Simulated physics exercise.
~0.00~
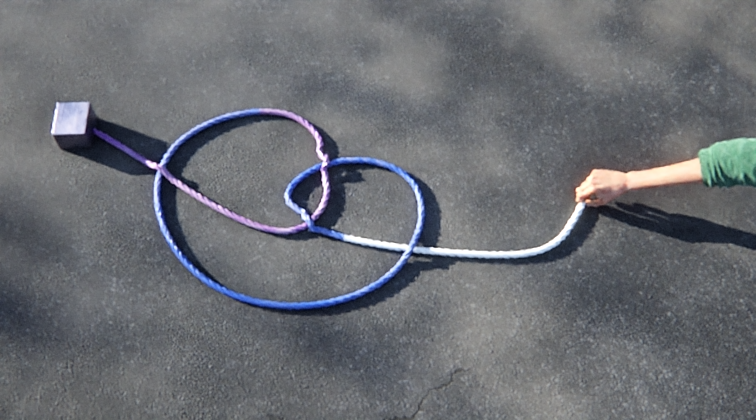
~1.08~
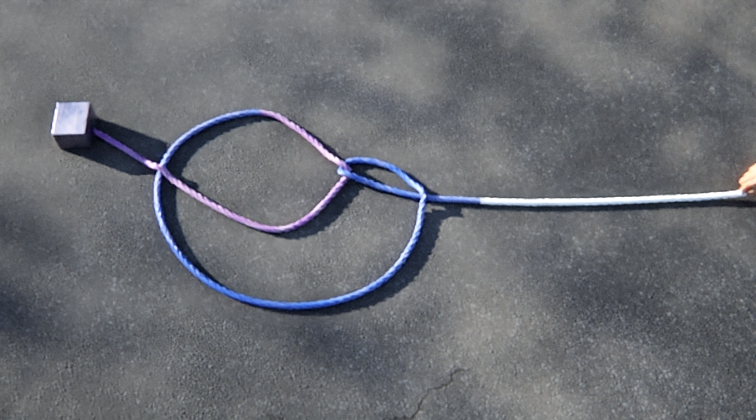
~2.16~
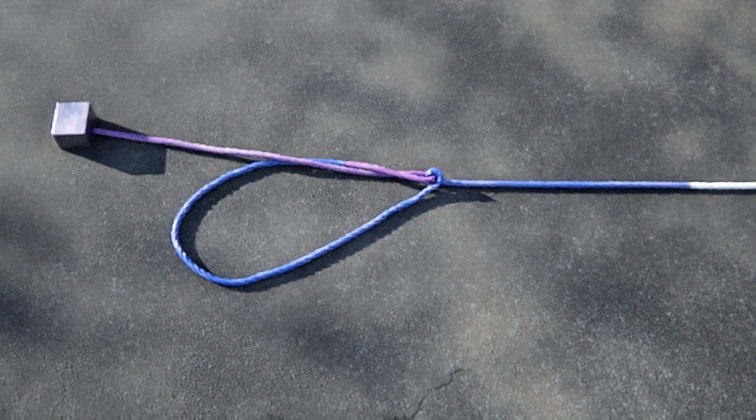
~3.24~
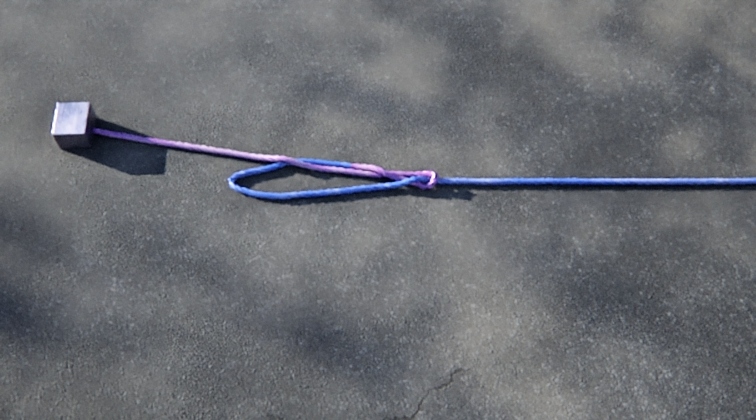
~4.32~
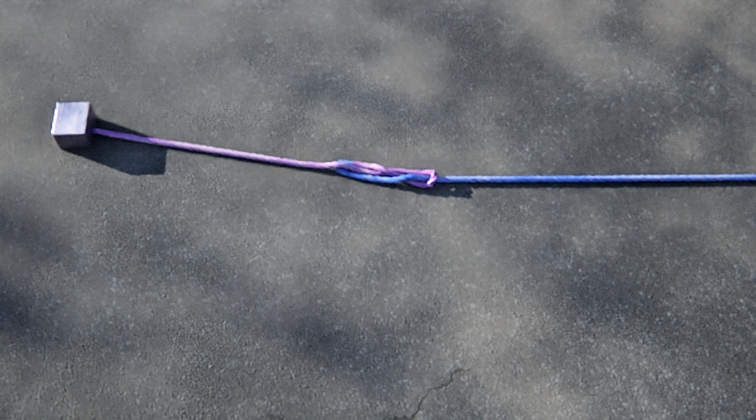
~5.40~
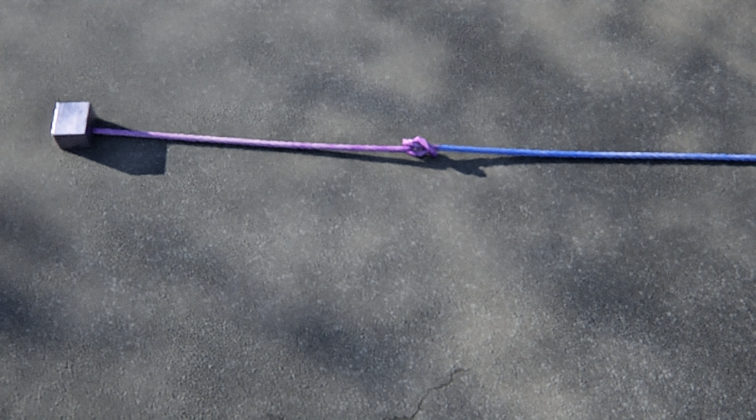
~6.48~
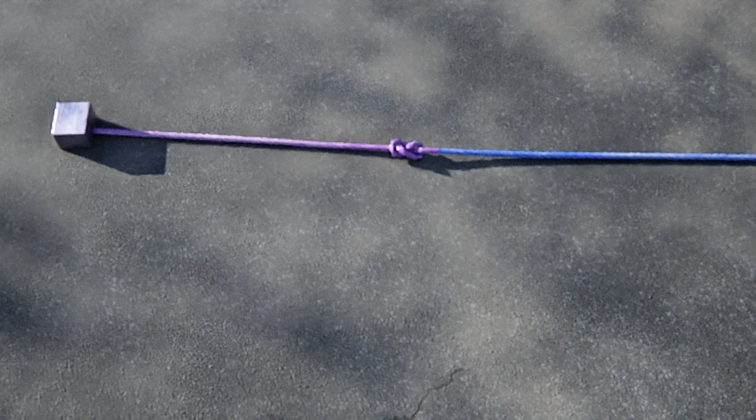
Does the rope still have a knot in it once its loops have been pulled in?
Yes, the loops shrink as the rope is drawn to the right, and they jam into a small, tight knot.
Looped purple, blue and white rope, fixed to a block at left, pulling rightward by hand and tightening into a small knot.
